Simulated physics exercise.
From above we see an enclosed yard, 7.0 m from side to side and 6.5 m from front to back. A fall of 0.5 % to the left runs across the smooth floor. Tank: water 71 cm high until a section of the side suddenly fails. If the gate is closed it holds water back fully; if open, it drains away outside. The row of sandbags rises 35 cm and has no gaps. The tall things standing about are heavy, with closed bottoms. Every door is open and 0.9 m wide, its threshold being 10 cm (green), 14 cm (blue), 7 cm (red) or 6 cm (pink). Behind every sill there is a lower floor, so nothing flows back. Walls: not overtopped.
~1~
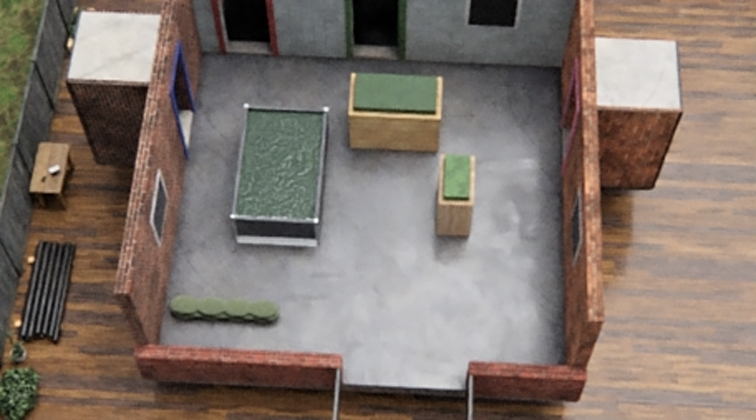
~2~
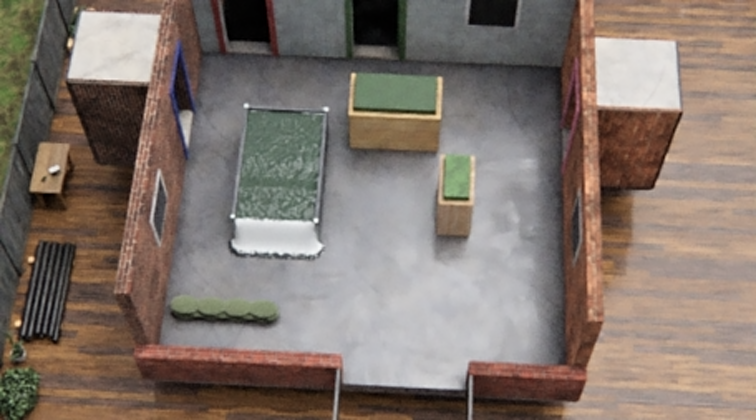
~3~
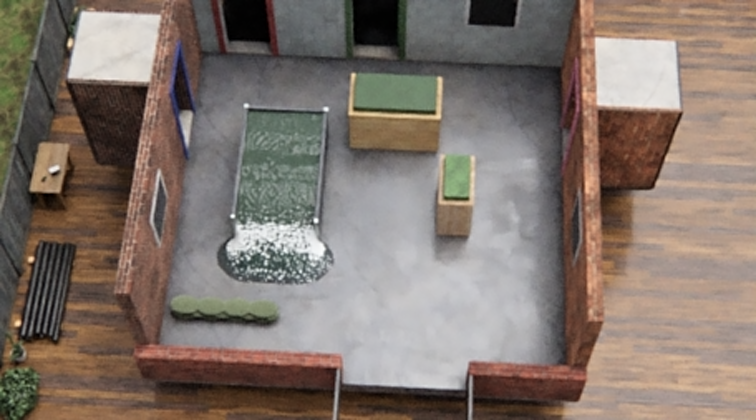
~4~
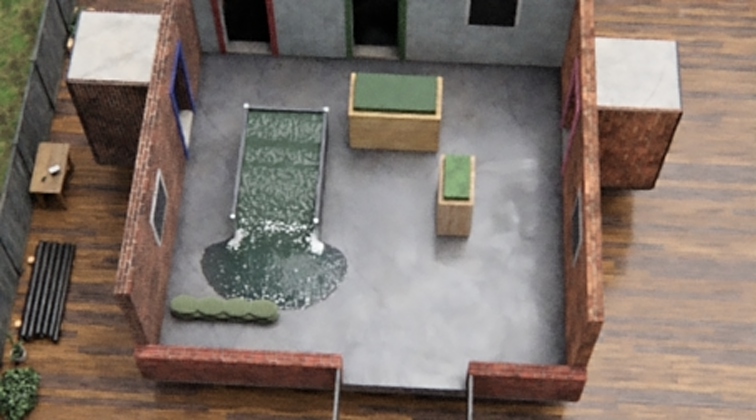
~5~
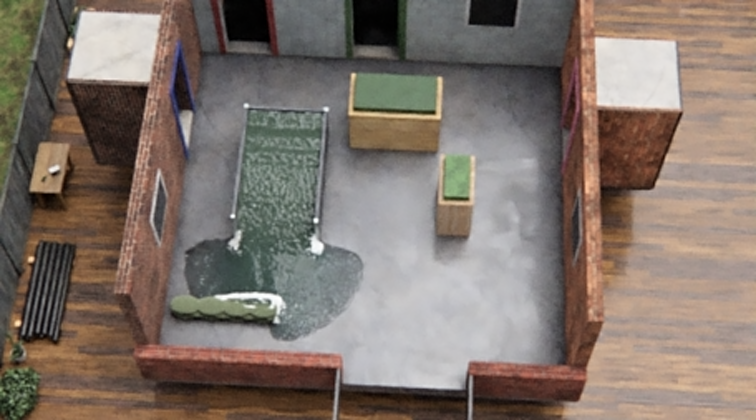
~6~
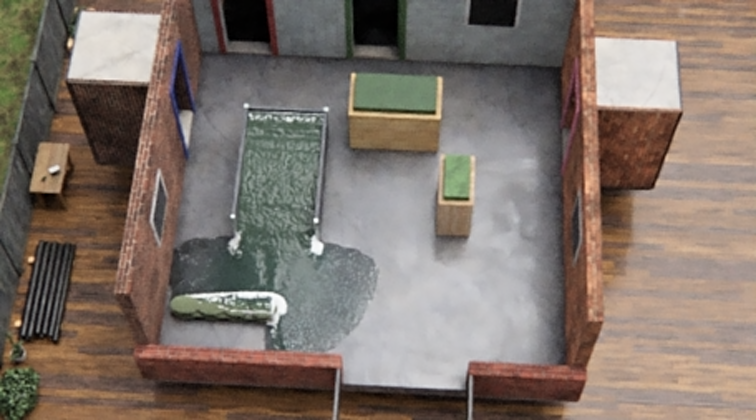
Water pours from the tank's near end, spreads across the grey floor and surrounds the sandbags.
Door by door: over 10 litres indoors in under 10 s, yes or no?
Green door: No, blue door: No, red door: Yes, pink door: No.
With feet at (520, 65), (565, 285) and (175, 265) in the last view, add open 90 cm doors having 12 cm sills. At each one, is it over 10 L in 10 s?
First doorway falls short, second falls short, third gets there.
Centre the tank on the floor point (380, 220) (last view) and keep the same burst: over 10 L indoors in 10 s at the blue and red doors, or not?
Blue gets no more than that, red gets no more than that.
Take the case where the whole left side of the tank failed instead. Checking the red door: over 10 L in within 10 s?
Then red exceeds it.
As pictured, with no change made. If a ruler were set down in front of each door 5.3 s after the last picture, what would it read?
Centimetres: Green 2 / blue 4 / red 12 / pink 2.
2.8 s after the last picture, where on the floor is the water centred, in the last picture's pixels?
Centre: Roughly (280, 262) px.
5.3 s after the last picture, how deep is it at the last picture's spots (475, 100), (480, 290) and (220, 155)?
Listed order: 0 / 3 / 6 cm.
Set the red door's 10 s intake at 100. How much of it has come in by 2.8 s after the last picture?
About 0 per cent.
Then, 0.7 s after the last picture water covers 20 % of the floor and is deepest (46 cm) near (259, 298); green door not reached, blue door not reached, red door not reached, pink door not reached.
Then, 1.5 s after the last picture water covers 30 % of the floor and is deepest (40 cm) near (178, 295); green door not reached, blue door not reached, red door not reached, pink door not reached.
Then, 2.8 s after the last picture water covers 45 % of the floor and is deepest (30 cm) near (158, 361); green door not reached, blue door 4 cm at the sill, 0 L in, red door 3 cm at the sill, 0 L in, pink door not reached.
Then, 5.3 s after the last picture water covers 65 % of the floor and is deepest (16 cm) near (201, 67); green door 2 cm at the sill, 0 L in, blue door 4 cm at the sill, 0 L in, red door 12 cm at the sill, 66 L in, pink door 2 cm at the sill, 0 L in.
Then, 9.3 s after the last picture water covers 95 % of the floor and is deepest (12 cm) near (554, 74); green door 2 cm at the sill, 0 L in, blue door 4 cm at the sill, 0 L in, red door 7 cm at the sill, 89 L in, pink door 3 cm at the sill, 0 L in.
